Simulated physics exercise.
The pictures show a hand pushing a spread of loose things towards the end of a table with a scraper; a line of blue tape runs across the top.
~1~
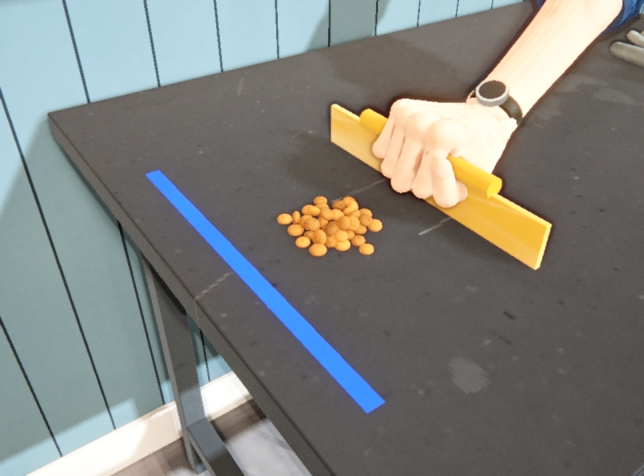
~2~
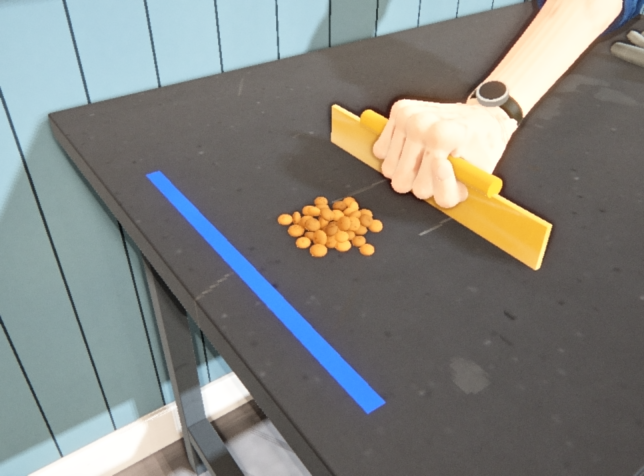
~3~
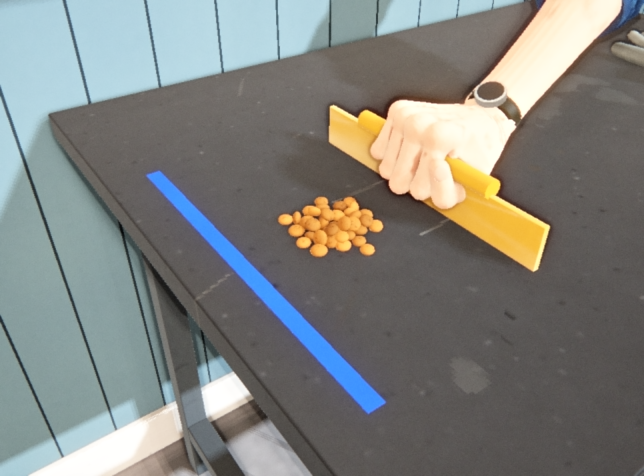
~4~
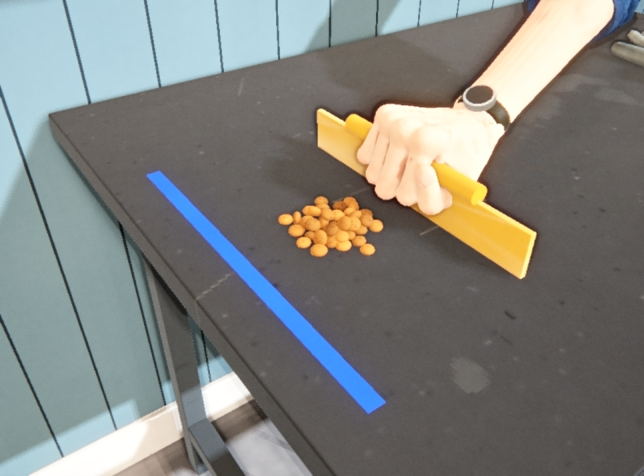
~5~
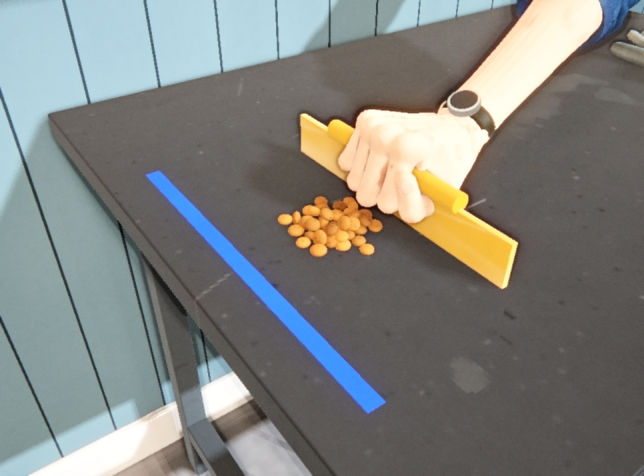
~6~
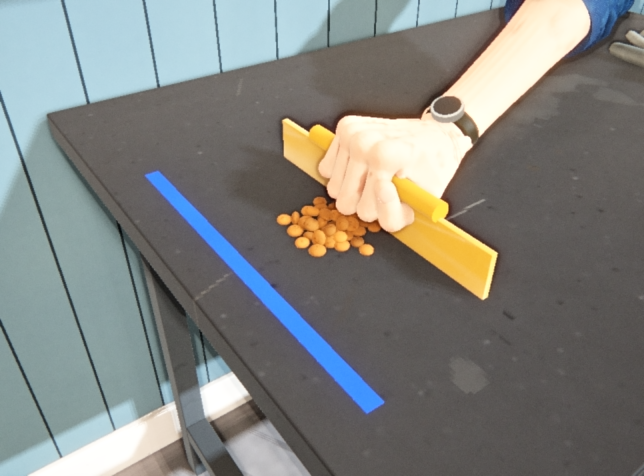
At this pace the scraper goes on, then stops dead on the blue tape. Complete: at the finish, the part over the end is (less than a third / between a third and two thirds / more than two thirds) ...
At the finish, the part over the end is less than a third.
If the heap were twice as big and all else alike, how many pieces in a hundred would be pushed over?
40 %, about.
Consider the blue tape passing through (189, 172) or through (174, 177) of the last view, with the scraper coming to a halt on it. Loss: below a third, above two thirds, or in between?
First try: Below one third; second try: Below one third.
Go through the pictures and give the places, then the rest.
In the first frame, scraper at (524, 234), at rest; blue tape at (160, 181), about two fingers from the edge; edge at (188, 291); the heap at (333, 226), bits of cat kibble.
In the second frame, scraper at (524, 235), at rest.
In the third frame, scraper at (522, 236); the heap at (334, 227).
In the fourth frame, scraper at (509, 243).
In the fifth frame, scraper at (491, 252); the heap at (334, 227).
In the sixth frame, scraper at (471, 262); blue tape at (159, 181); edge at (187, 291); the heap at (333, 227).
Soon, scraper still moving, near (301, 201); heap all on the table, its front near (247, 267).
A while on, scraper stopped at the blue tape; heap a small part over the edge.
Towards the end, scraper stopped at the blue tape; heap about a quarter over the edge.
Finally, scraper stopped at the blue tape; heap about a quarter over the edge.
